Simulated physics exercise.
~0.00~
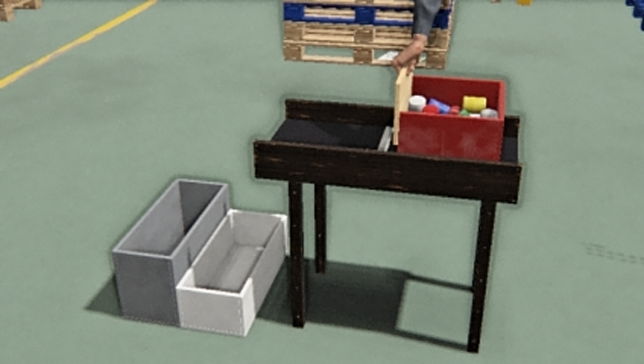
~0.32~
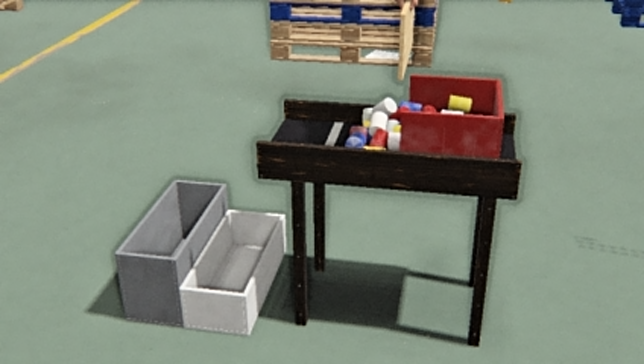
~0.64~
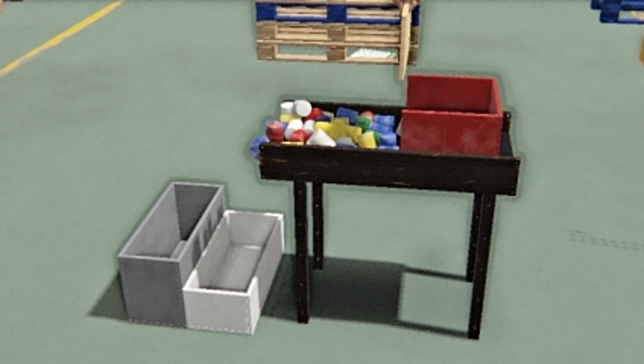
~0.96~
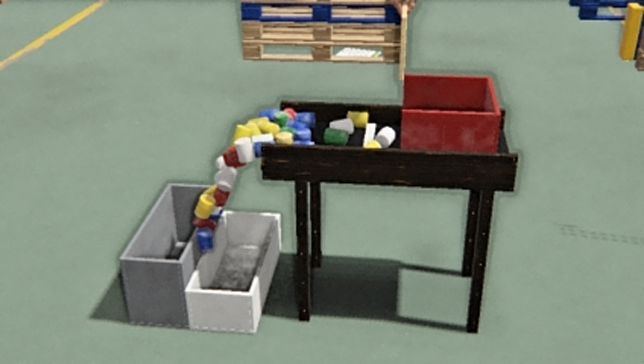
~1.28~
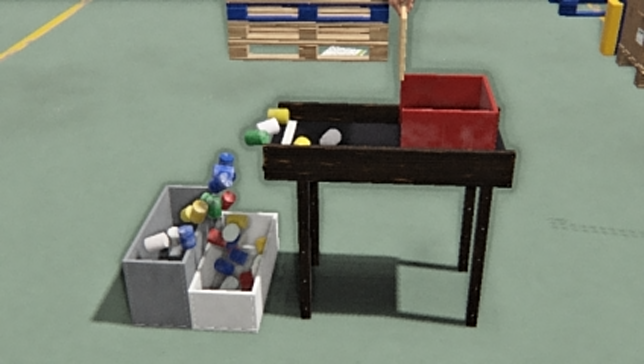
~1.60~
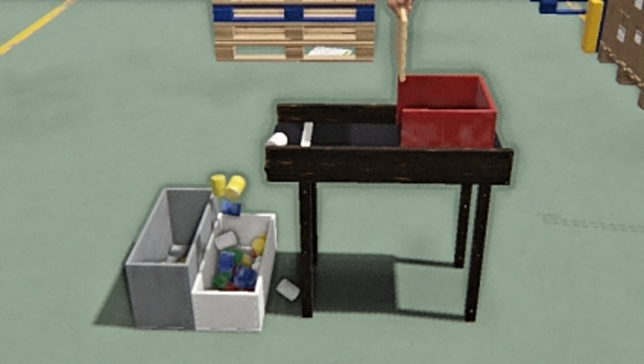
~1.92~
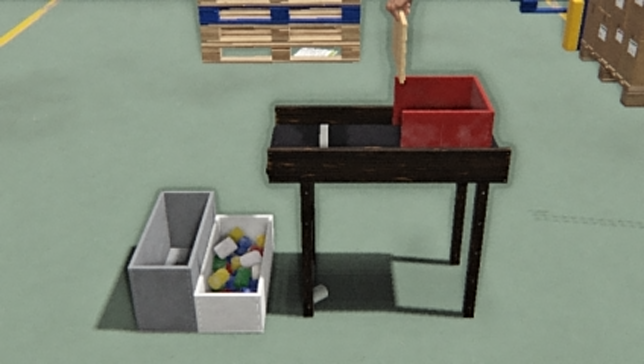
On a green warehouse floor, a wooden gate lifted beside a red pen and a black conveyor carried a heap of colourful jars left, spilling them off the end into a white box and a grey tote, with one left lying on the ground.
